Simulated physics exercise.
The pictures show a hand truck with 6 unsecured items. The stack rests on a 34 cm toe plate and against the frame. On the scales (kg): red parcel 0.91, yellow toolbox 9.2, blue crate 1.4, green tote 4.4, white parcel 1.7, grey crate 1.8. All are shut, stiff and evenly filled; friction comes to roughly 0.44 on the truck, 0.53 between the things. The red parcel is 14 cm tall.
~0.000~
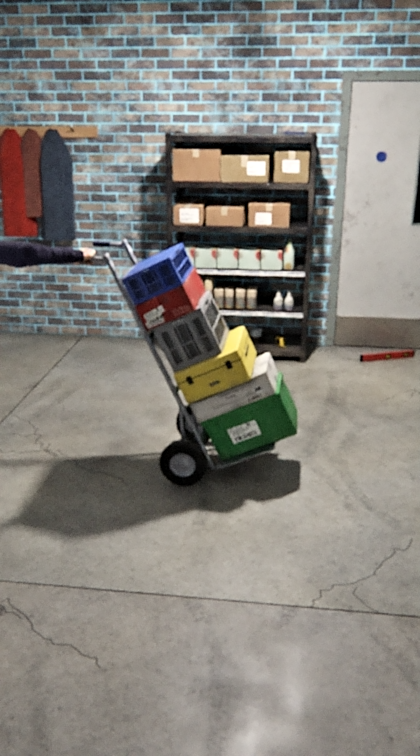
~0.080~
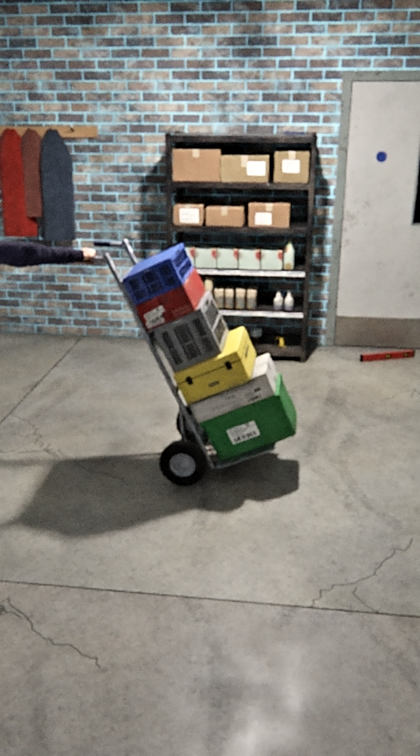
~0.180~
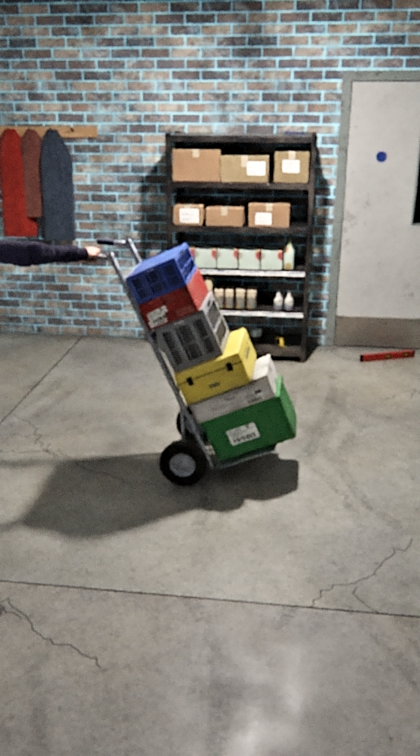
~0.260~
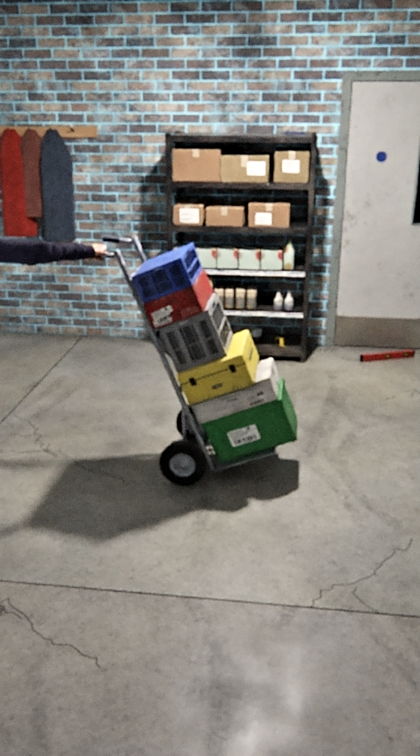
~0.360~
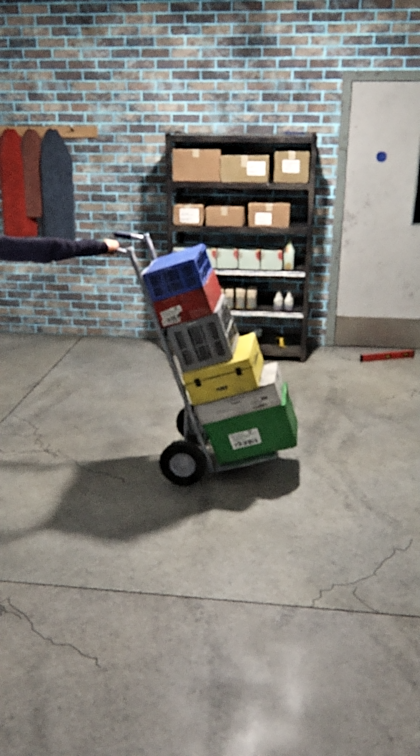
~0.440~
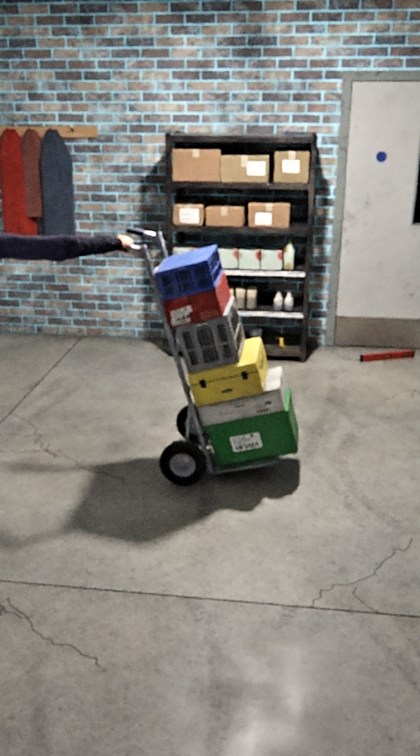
In a brick-walled storeroom, a hand reaching from the left holds a hand truck stacked with colourful crates and boxes, keeping it nearly still at first, then pushing its handle rightward so the leaning stack swings gradually more upright.
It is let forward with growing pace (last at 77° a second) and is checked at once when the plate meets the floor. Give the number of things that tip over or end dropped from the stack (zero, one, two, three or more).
In all, not one.
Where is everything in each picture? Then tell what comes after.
In the first frame, truck 25° back; red parcel (172, 298); yellow toolbox (217, 364).
In the second frame, truck 25° back; white parcel (234, 388); grey crate (192, 331).
In the third frame, truck 24° back; blue crate (163, 273); green tote (250, 419).
In the fourth frame, truck 22° back; white parcel (236, 390); grey crate (197, 332).
In the fifth frame, truck 19° back; blue crate (179, 272); green tote (253, 424).
In the sixth frame, truck 15° back; red parcel (199, 299); yellow toolbox (229, 371).
After 0.74 s, truck upright; red parcel 3° off its base near (248, 307); blue crate 3° off its base; grey crate 3° off its base.
After 1.04 s, truck upright; red parcel 7° off its base near (250, 306); blue crate 7° off its base; grey crate 7° off its base.
In the end (1.6 s), all 6 under 10 cm from the start. In the last view, red parcel near (240, 308), yellow toolbox near (248, 384).
